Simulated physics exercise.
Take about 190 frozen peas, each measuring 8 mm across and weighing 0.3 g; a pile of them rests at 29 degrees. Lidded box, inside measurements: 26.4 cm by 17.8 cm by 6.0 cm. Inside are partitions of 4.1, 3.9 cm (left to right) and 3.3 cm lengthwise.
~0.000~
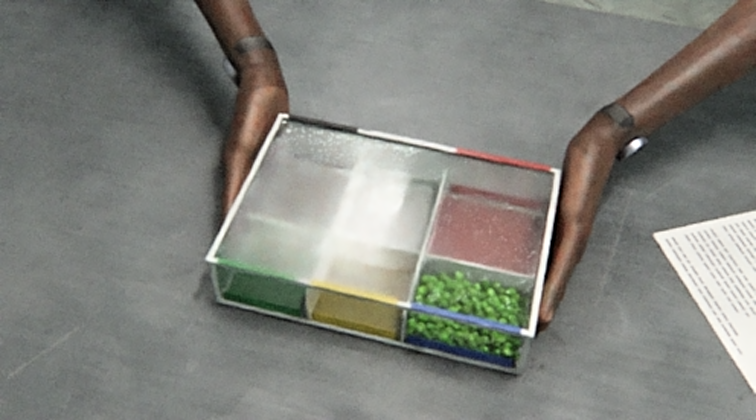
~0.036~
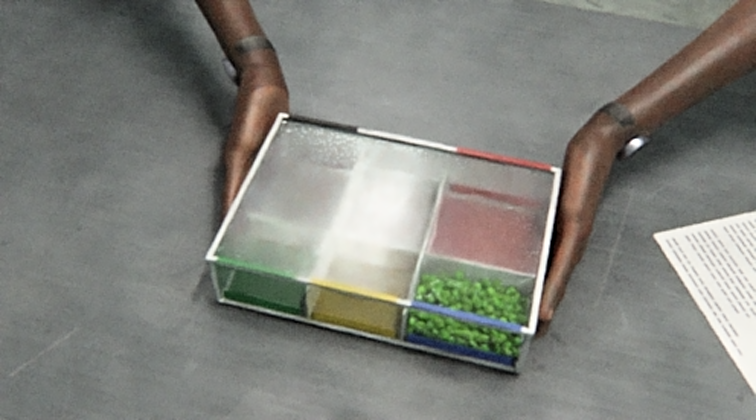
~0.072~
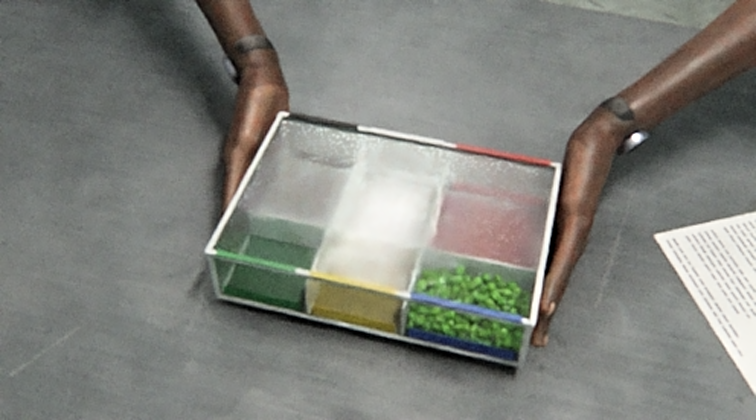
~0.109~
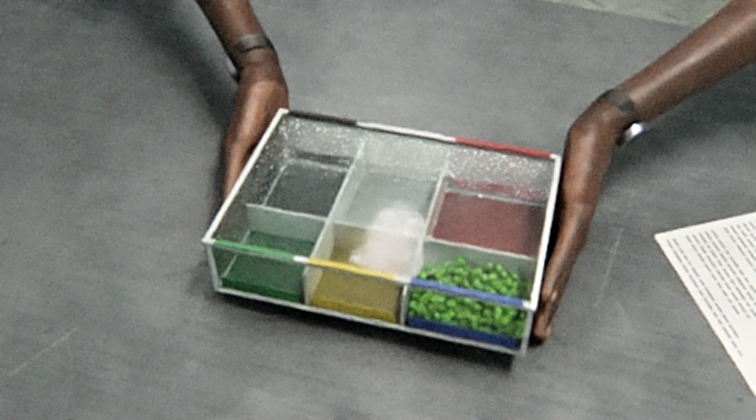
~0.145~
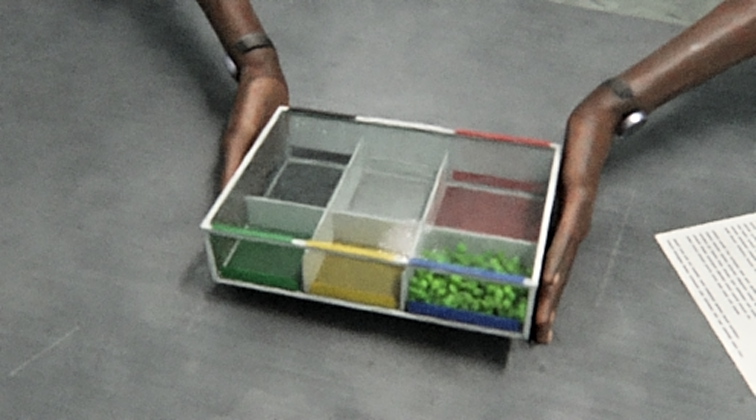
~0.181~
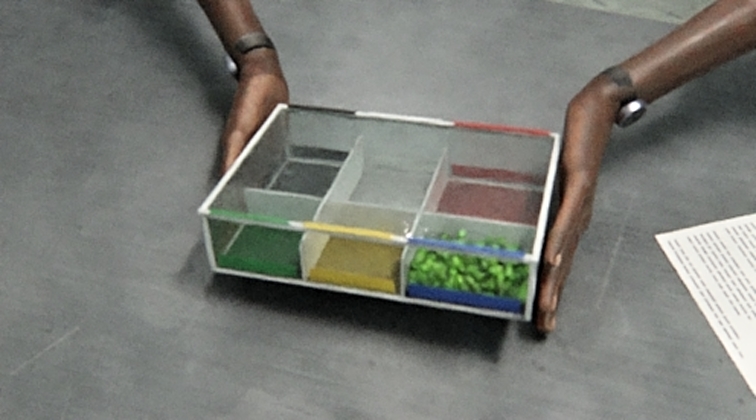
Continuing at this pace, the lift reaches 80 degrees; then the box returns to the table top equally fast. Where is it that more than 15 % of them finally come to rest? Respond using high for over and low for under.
Red compartment high, blue compartment high, green compartment low, yellow compartment low, white compartment high, black compartment low.
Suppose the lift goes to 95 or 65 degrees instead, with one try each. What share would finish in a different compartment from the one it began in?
About 90 and 25 per cent.
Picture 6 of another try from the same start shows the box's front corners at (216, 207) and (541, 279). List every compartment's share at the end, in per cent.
Red 40, blue 55, green 0, yellow 0, white 0, black 0.
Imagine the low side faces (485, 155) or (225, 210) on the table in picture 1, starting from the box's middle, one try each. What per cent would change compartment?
First try: About 50 percent; second try: About 55 percent.
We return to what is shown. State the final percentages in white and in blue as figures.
White: 30; blue: 40.
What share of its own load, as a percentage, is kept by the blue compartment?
That compartment keeps close to 40 per cent of its own pieces.
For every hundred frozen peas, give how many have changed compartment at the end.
Near 60 in a hundred.
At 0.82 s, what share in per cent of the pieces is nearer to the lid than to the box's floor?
Something like 30 percent of the pieces.
After 0.82 s, tilt 80 degrees; red 10 %, blue 90 %, white 5 %.
After 1.25 s, tilt 35 degrees; red 30 %, blue 40 %, white 30 %.
Then, at 1.76 s, tilt 0 degrees; red 30 %, blue 40 %, white 30 %.
By 2.4 s all is still; red 30 %, blue 40 %, green 0 %, yellow 0 %, white 30 %, black 0 %.
